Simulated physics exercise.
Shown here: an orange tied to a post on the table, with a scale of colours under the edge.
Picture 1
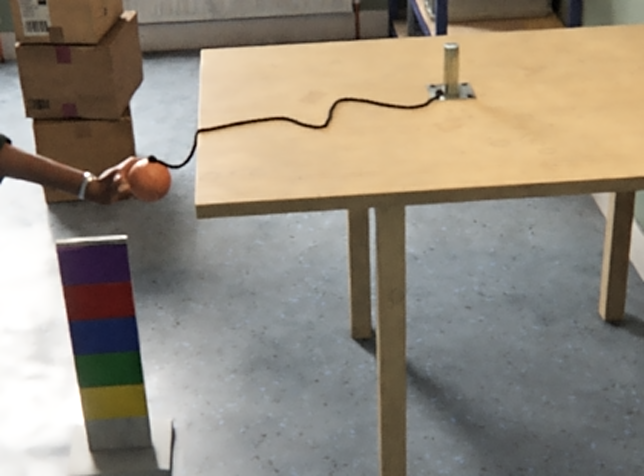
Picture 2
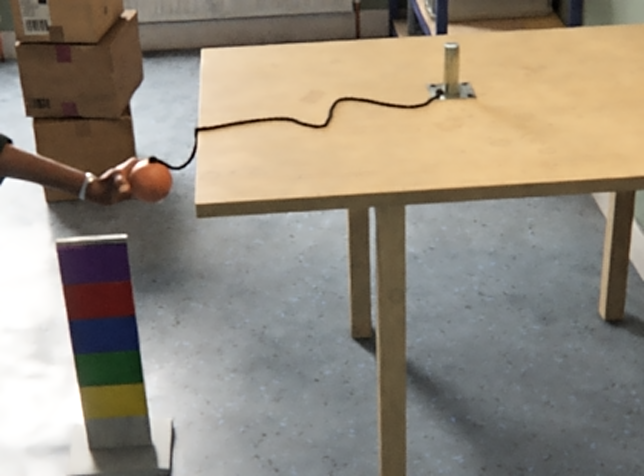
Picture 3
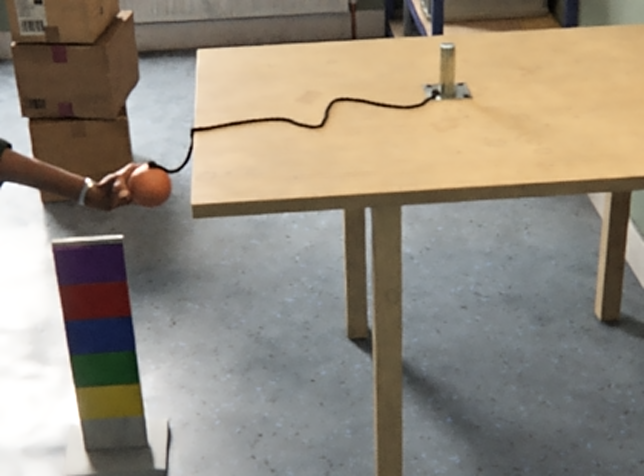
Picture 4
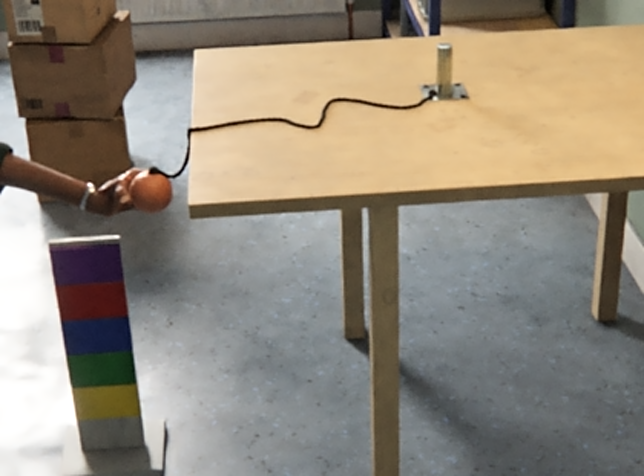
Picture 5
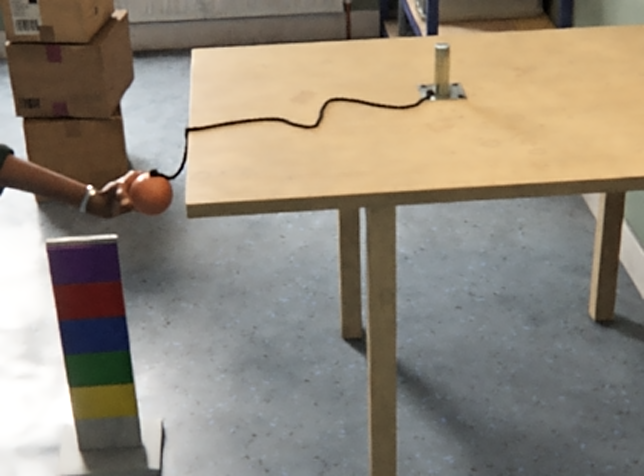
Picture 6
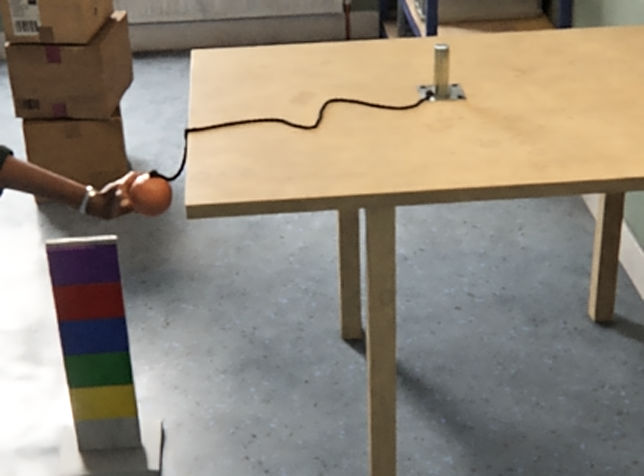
Beside a wooden table, a hand holding an orange ball corded to a post, barely moving above a coloured scale.
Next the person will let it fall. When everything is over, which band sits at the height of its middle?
The red one.
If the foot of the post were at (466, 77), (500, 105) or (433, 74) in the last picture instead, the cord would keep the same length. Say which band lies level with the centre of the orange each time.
Answer, in order: Purple, purple, red.
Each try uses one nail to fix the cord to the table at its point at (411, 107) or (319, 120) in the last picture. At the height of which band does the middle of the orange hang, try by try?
Results, in sequence: Red / purple.
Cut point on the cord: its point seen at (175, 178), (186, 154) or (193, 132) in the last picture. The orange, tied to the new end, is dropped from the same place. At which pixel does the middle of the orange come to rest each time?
I'd expect it near (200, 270) on the first try, near (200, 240) on the second and near (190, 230) on the third.
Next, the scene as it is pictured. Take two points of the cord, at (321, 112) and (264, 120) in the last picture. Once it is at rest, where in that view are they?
(276, 113) and (188, 134), roughly.
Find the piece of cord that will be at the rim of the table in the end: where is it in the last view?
You'll find it somewhere near (271, 120).
Early on, orange near (176, 283); level with red.
Midway, orange near (232, 276); level with red.
Near the end, orange near (199, 288); level with red.
Finally, orange near (195, 287); level with red. Its middle rests at the red band.
